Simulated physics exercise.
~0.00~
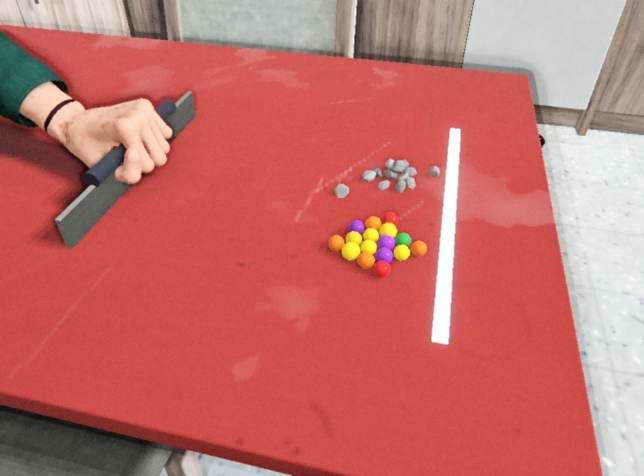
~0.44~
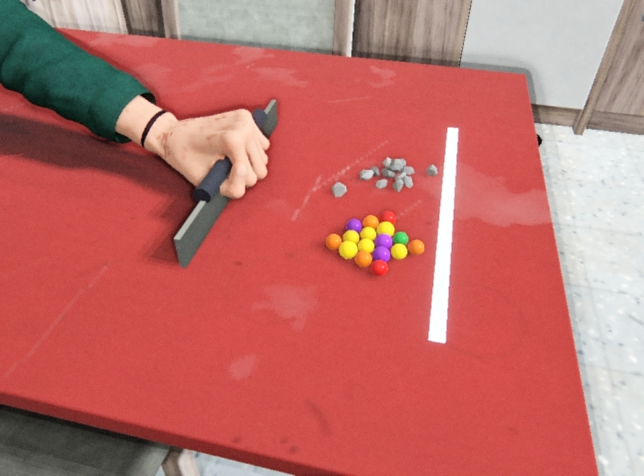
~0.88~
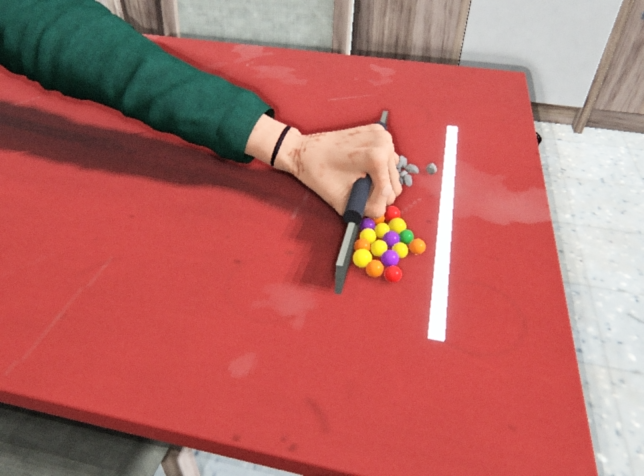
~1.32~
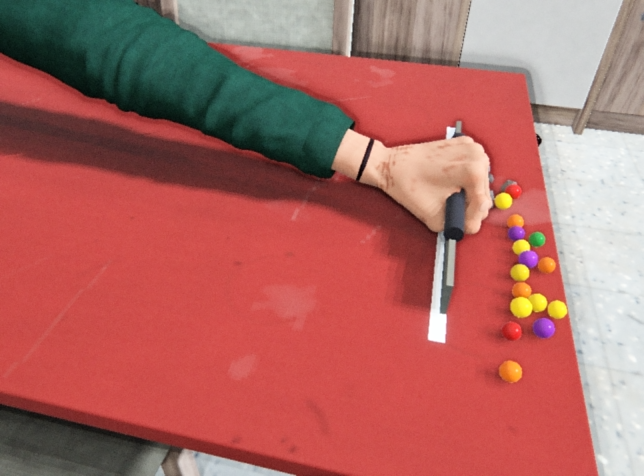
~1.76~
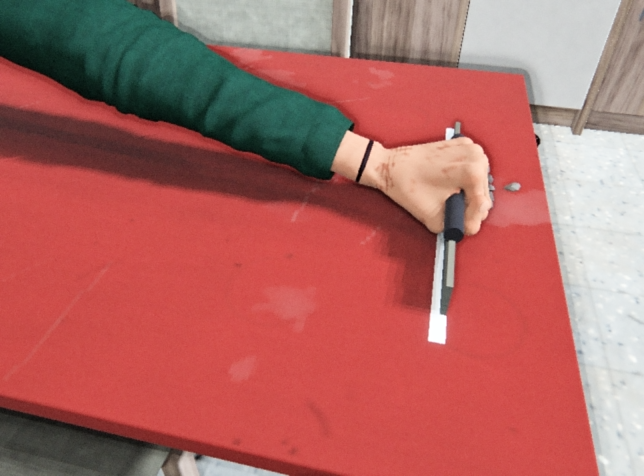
The clip opens on a red table where a heap of small gray stones and a heap of colorful balls lie between a hand-held scraper and a strip of white tape. The hand, in a dark green sleeve, moves the scraper to the right until it reaches the heaps. It pushes them onward and stops at the tape, with the balls spreading into a loose line near the table's right edge. The balls keep moving after the scraper halts and go over the edge. At the end, no balls remain on the table, while gray stones still rest beside the motionless hand.
